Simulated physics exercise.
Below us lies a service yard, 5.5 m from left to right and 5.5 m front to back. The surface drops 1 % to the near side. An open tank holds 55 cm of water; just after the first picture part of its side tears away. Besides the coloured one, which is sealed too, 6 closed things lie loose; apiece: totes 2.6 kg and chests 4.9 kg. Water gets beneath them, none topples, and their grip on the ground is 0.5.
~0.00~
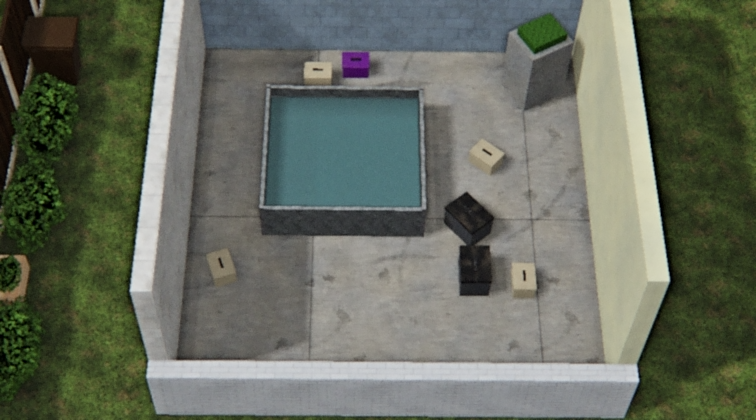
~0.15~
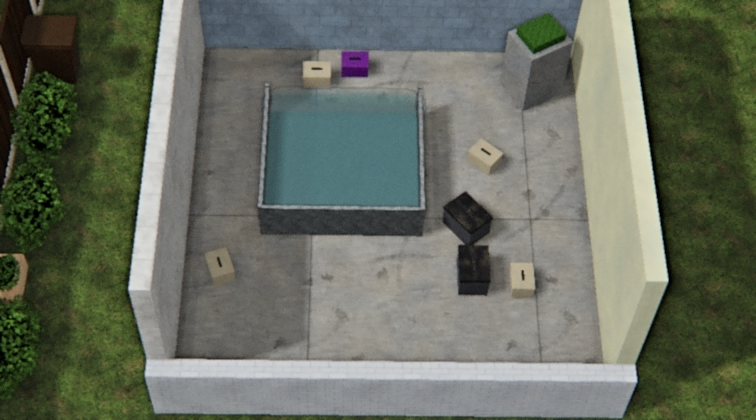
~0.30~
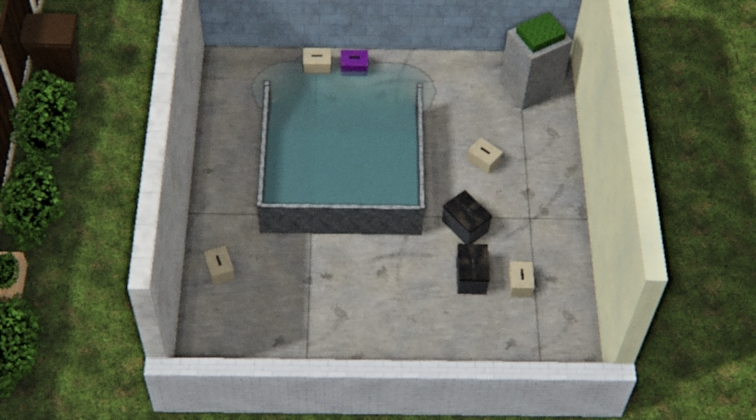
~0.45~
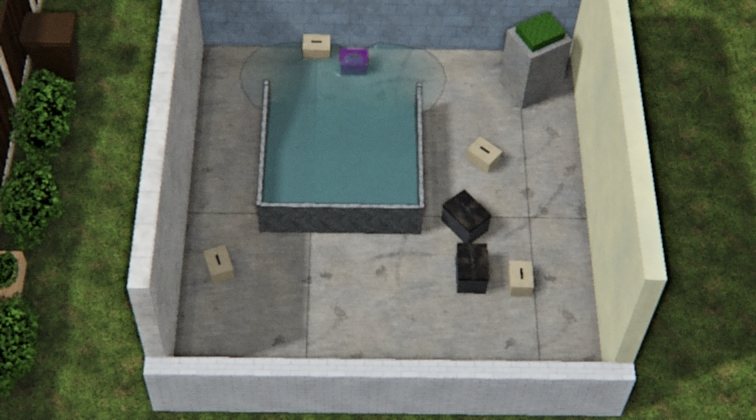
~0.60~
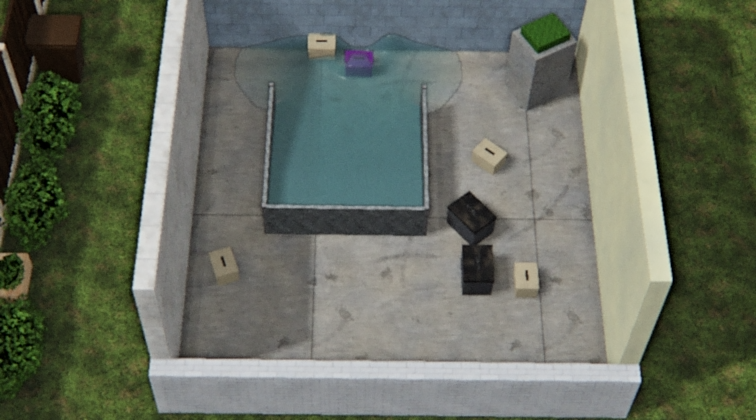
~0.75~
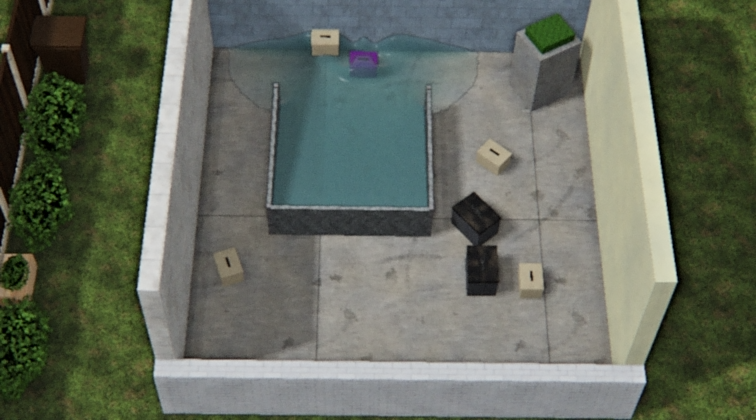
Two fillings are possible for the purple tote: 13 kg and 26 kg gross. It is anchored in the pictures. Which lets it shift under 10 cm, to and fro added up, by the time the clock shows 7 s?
Verdict: Neither weight holds it.
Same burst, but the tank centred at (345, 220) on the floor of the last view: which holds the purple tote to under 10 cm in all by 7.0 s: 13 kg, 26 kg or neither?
In that case neither load is enough.
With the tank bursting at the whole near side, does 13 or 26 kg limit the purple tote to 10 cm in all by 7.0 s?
Then only the larger load is enough.
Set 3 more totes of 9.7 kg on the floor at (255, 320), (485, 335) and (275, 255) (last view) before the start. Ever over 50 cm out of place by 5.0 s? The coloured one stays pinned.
In that order: More, under, less.
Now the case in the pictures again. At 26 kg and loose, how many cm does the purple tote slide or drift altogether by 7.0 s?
Some 250 cm in all.
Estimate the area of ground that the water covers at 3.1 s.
Some 19 m2.
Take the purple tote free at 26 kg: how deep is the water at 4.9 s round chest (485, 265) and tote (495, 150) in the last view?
About 2 and 2 cm.
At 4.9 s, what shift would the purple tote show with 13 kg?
About 300 cm.
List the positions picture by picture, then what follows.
The purple tote at (356, 60), on the bottom; water covers 4.2 m2; 0 of 7 have shifted, in the first picture.
The purple tote at (355, 59), on the bottom; water covers 5.2 m2; 0 of 7 have shifted, in the second picture.
The purple tote at (354, 58) rests on the ground; 6.2 m2 under water; 1 of 7 have shifted, in the third picture.
The purple tote at (354, 57), on the bottom; water covers 7.5 m2; 1 of 7 have shifted, in the fourth picture.
The purple tote at (359, 59) rests on the ground; water covers 7.9 m2; 1 of 7 have shifted, in the fifth picture.
The purple tote at (363, 59), on the bottom; water covers 8.2 m2; 1 of 7 have shifted, in the sixth picture.
After 1.4 s the purple tote would be 15 cm from its start with 13 kg and 17 cm from its start with 26 kg; 39 cm of water round it then.
After 3.1 s the purple tote would be 161 cm from its start with 13 kg and 156 cm from its start with 26 kg; 14 cm of water round it then.
After 4.9 s the purple tote would be 311 cm from its start with 13 kg and 194 cm from its start with 26 kg; 8 cm of water round it then.
After 7.0 s the purple tote would be 342 cm from its start with 13 kg and 194 cm from its start with 26 kg; 6 cm of water round it then.
